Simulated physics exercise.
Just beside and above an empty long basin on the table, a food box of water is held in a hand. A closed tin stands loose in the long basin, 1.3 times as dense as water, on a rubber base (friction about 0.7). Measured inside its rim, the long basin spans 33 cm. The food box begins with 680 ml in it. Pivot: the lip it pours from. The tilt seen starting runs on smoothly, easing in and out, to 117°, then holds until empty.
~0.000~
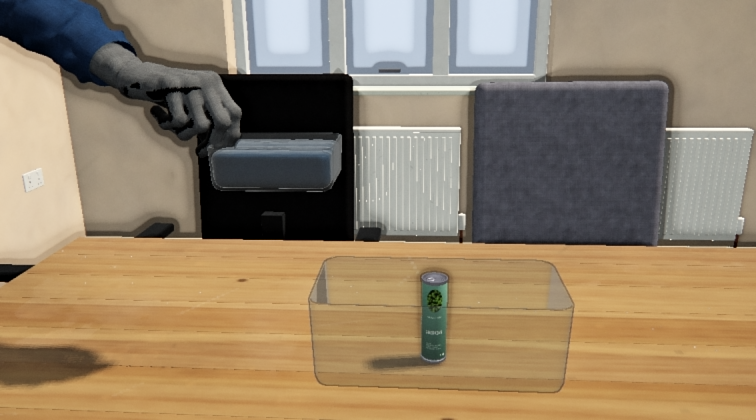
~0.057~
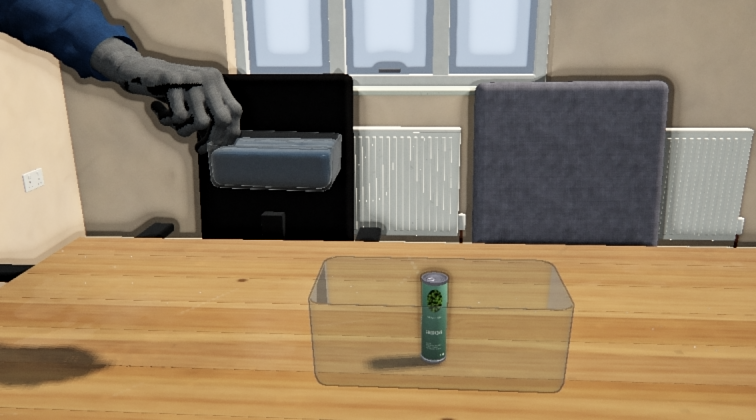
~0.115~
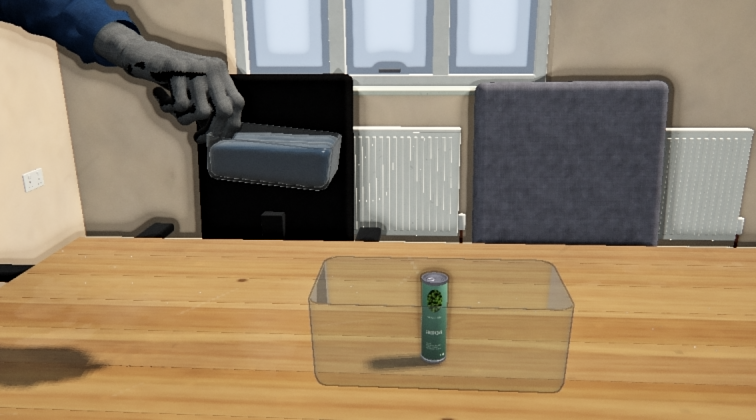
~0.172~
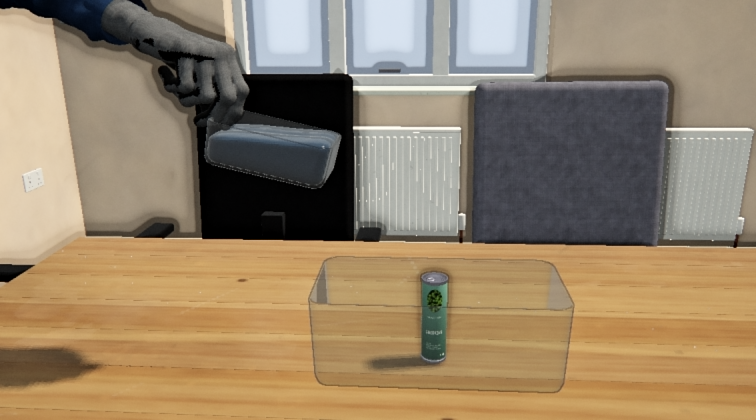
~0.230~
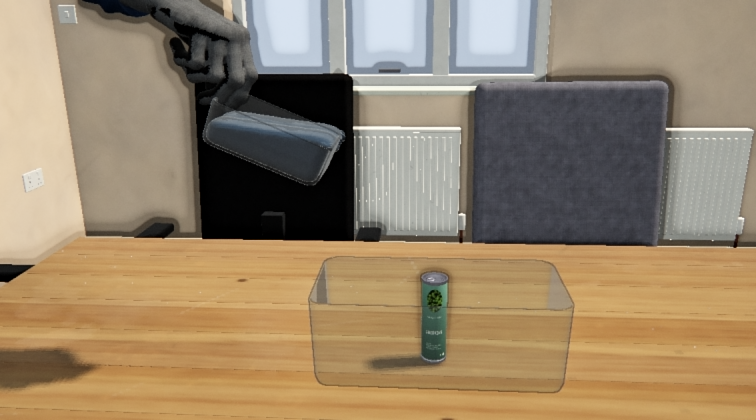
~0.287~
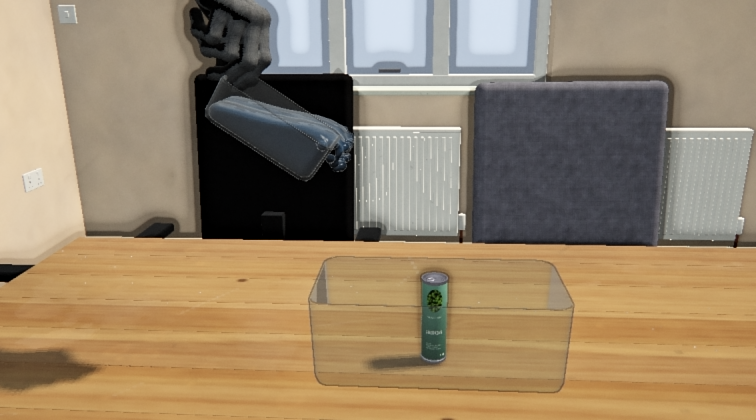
We see a gray hand holding a clear box of water above and left of a transparent basin containing an upright green tin; the hand gradually tilts the box rightward, and water begins running over its right rim.
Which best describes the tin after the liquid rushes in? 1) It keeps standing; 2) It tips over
It keeps standing.
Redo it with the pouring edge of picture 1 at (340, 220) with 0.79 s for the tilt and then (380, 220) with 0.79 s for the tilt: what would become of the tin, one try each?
Run one: It tumbles. Run two: It does not tip.
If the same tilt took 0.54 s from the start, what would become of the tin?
The tin stays on its base.
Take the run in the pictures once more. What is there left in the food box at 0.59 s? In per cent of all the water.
Still held: Roughly 7 % of the total.
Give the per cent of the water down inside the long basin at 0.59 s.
Fraction in basin: Approx. 22%.
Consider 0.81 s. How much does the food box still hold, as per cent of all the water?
Close to 0 percent of the total.
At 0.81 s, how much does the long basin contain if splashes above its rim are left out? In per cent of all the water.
About 90 %.
Then, 0.59 s in, the tilt is 99° and 7 per cent is still to pour; the tin stands where it began.
Then, 0.81 s in, the tilt is 117° and 0 per cent is still to pour; the tin stands where it began.
Then, 1.04 s in, the tilt is 117° and 0 per cent is still to pour; the tin stands where it began.
Then, 1.29 s in, the tilt is 117° and 0 per cent is still to pour; the tin stands where it began.
Finally, the tin stands where it began.
